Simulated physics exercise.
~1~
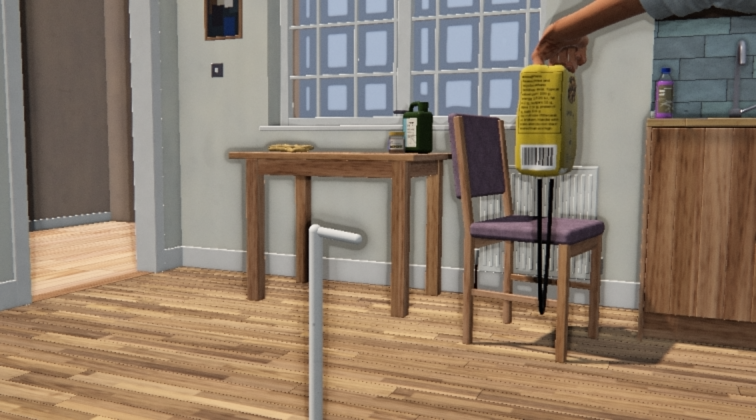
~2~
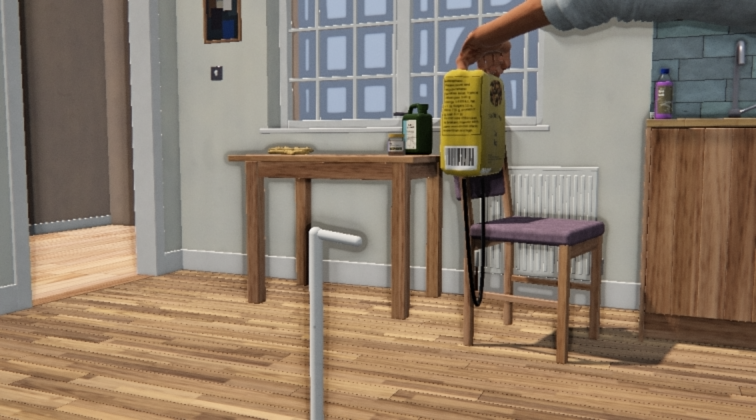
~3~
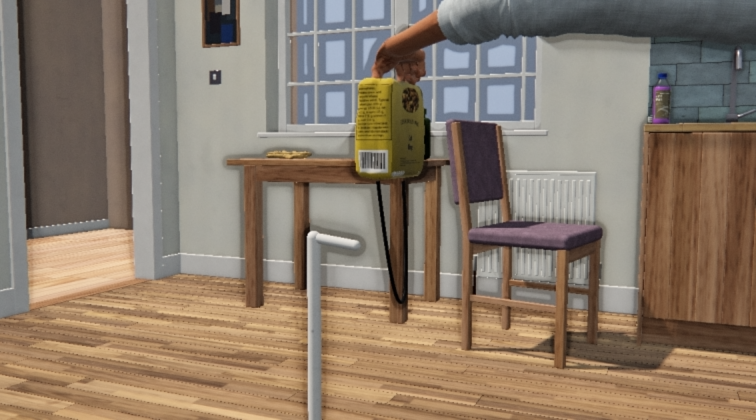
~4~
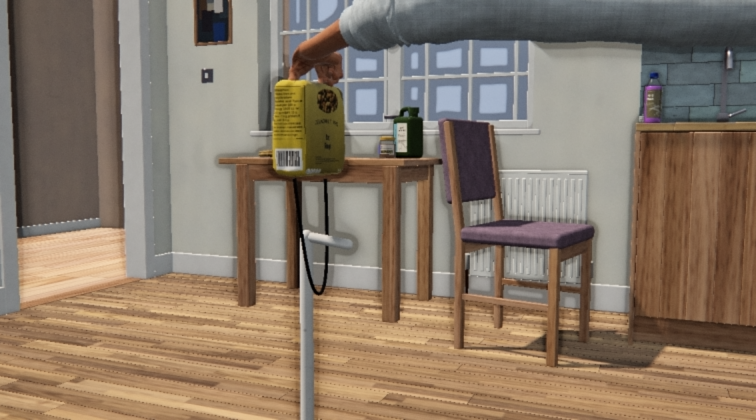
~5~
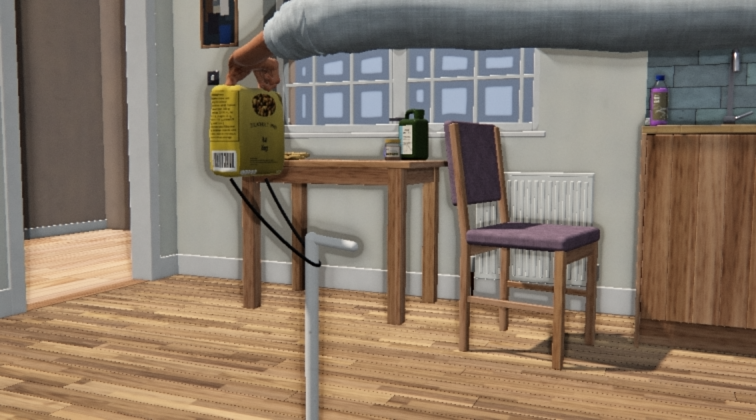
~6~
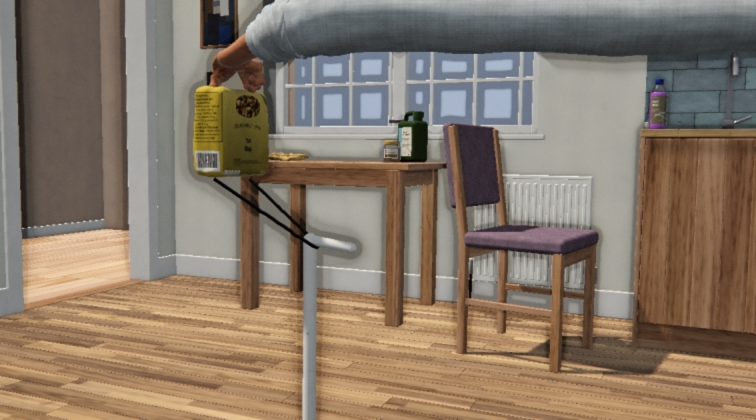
In a room with a wooden floor, a hand carried an upright yellow bag leftward past a chair and table, its dark loop hanging low, until the loop caught on a short pale post and pulled tight, stopping the bag just beyond it.
